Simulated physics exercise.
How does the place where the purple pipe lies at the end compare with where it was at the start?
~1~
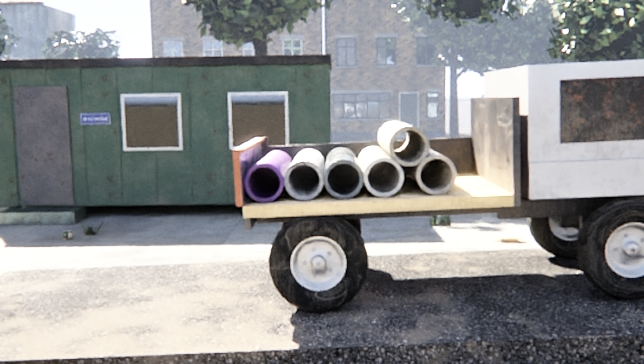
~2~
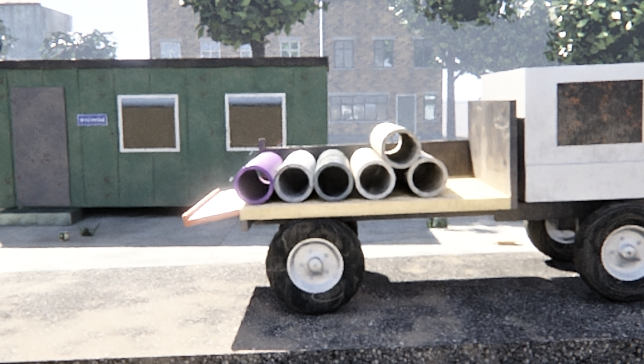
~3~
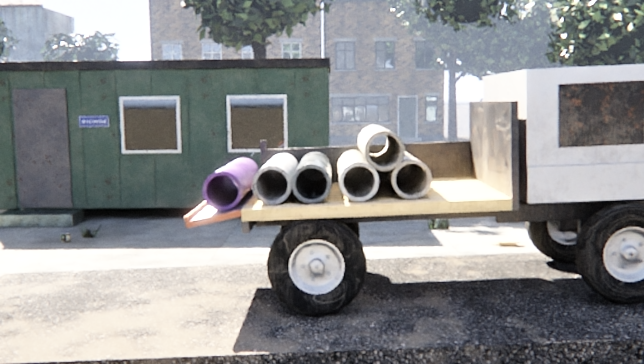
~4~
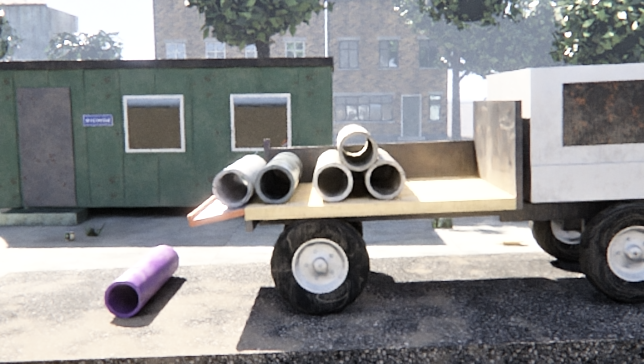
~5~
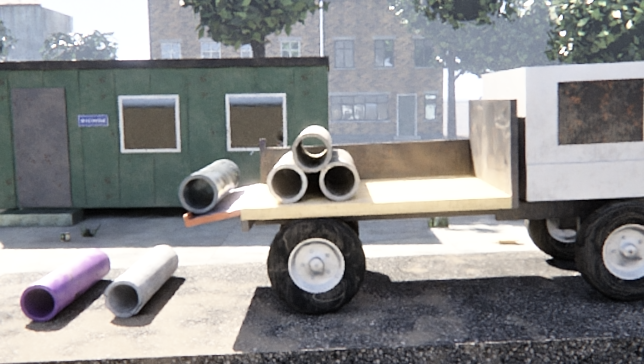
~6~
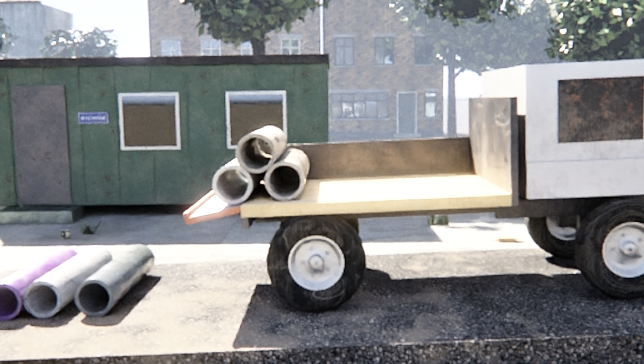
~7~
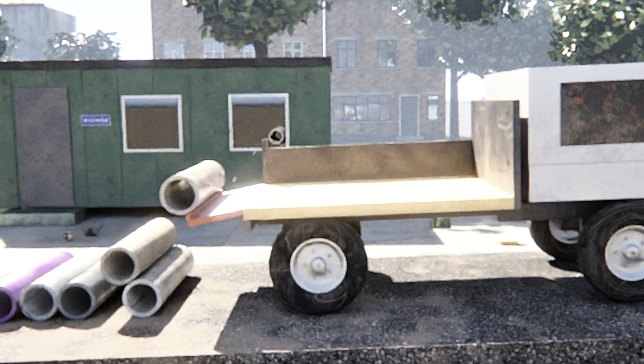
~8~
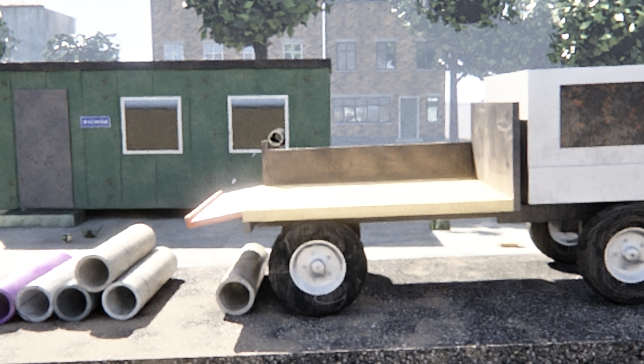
At the start it was on the truck bed, right beside the closed tailgate. By the end it lay on the ground at the far left, beyond the grey pipes.
